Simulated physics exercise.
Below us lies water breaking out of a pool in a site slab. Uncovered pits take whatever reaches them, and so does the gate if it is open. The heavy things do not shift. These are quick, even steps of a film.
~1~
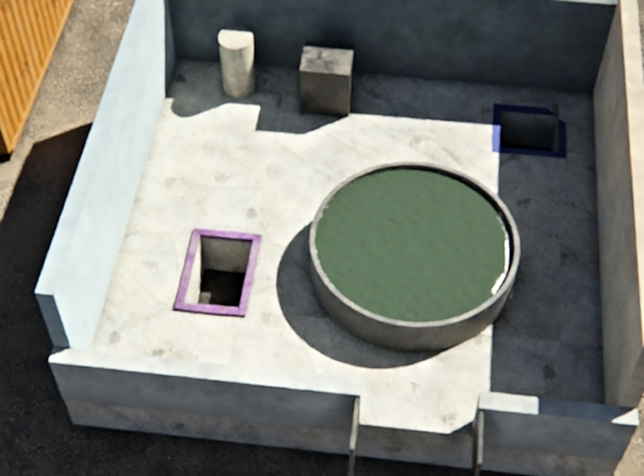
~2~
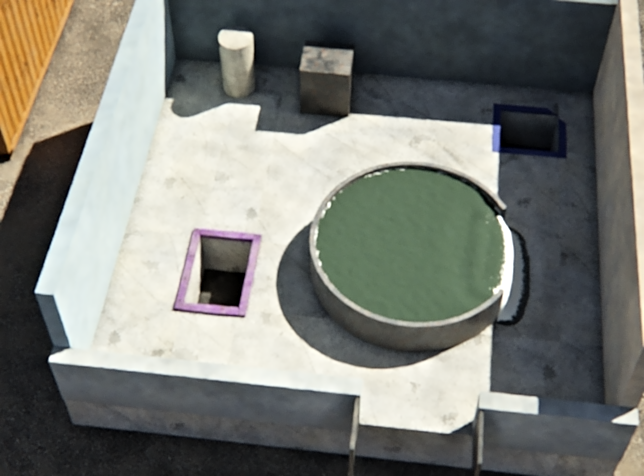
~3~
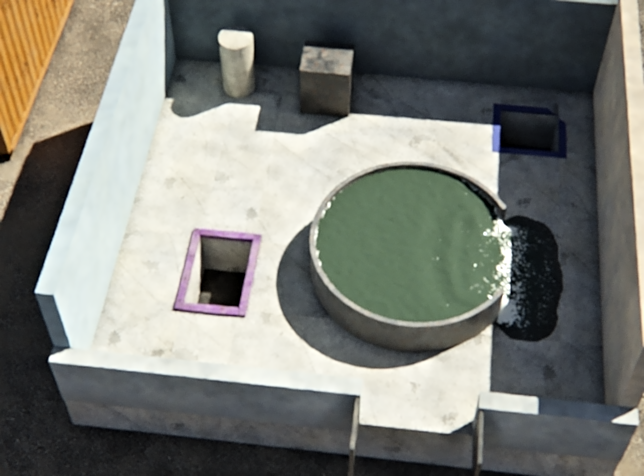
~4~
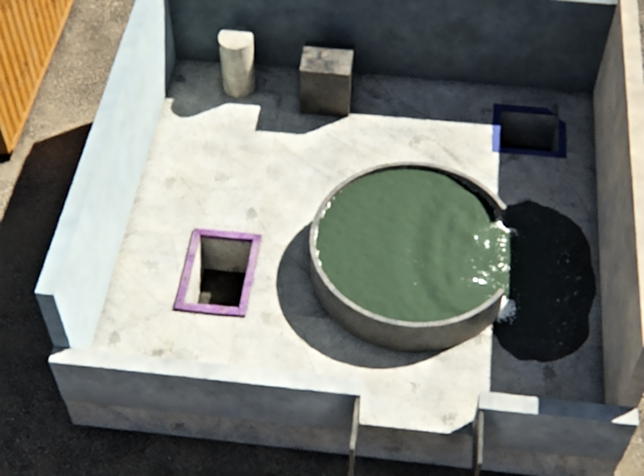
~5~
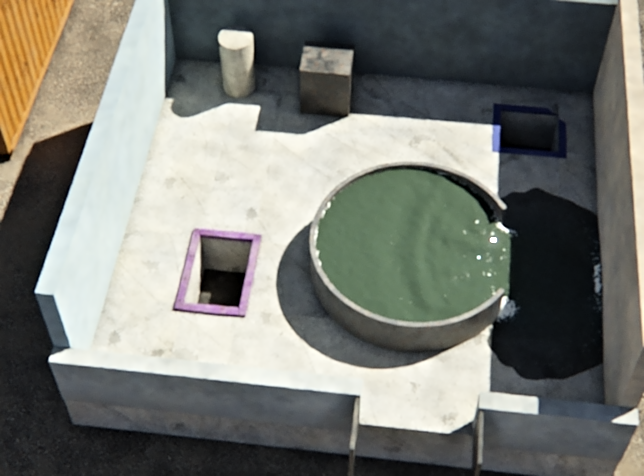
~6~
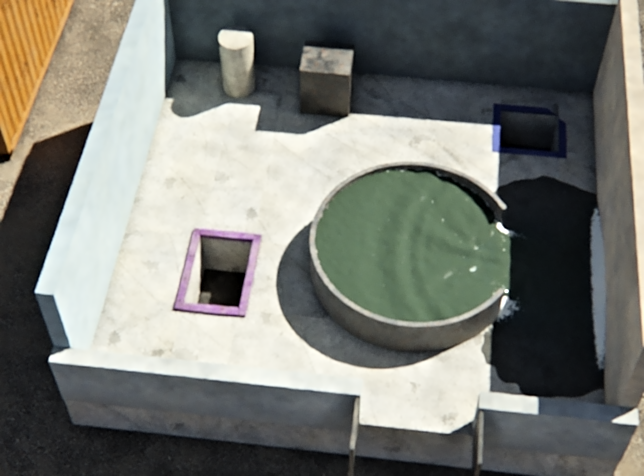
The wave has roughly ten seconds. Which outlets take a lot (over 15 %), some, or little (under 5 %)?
One by one: The gate takes between 5 and 15 %; the blue pit takes more than 15 %; the purple pit takes less than 5 %.
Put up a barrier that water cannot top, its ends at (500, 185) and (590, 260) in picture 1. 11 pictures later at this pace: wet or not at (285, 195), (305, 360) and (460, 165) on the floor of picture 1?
One after the other: Not flooded, free of water, wet.
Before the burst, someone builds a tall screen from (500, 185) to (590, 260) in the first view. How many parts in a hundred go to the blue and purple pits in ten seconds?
Parts in a hundred: Blue 4, purple 2.
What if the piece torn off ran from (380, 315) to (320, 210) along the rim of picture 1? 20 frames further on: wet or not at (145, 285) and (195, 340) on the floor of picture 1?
One after the other: Wet, flooded.
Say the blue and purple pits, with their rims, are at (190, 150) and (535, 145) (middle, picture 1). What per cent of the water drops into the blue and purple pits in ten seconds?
Roughly, in per cent: Blue 8, purple 15.
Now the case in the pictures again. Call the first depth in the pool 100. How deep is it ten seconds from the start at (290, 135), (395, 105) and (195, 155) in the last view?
Roughly 6, 10 and 6 per cent, in turn.
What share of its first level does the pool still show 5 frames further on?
Close to 76 %.
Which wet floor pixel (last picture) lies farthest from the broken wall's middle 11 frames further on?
I would point to (590, 96).
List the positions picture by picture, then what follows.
The first picture shows still water in the round pool at (414, 243).
In the second picture, water pours out at (510, 269) and has run to (499, 320).
In the third picture, water pours out at (510, 269) and has run to (538, 335).
In the fourth picture, water pours out at (510, 270) and has run to (559, 351).
In the fifth picture, the front is at (603, 352), out from the gap at (510, 270).
In the sixth picture, water pours out at (510, 270) and has run to (604, 382).
A moment on, water covers 15 % of the floor; the gate 0 %, the blue pit 0 %, the purple pit 0 %.
Next, water covers 20 % of the floor; the gate 0 %, the blue pit 1 %, the purple pit 0 %.
Then, water covers 40 % of the floor; the gate 1 %, the blue pit 7 %, the purple pit 0 %.
Later, water covers 65 % of the floor; the gate 3 %, the blue pit 15 %, the purple pit 0 %.
In the end, water covers 95 % of the floor; the gate 7 %, the blue pit 22 %, the purple pit 1 %.
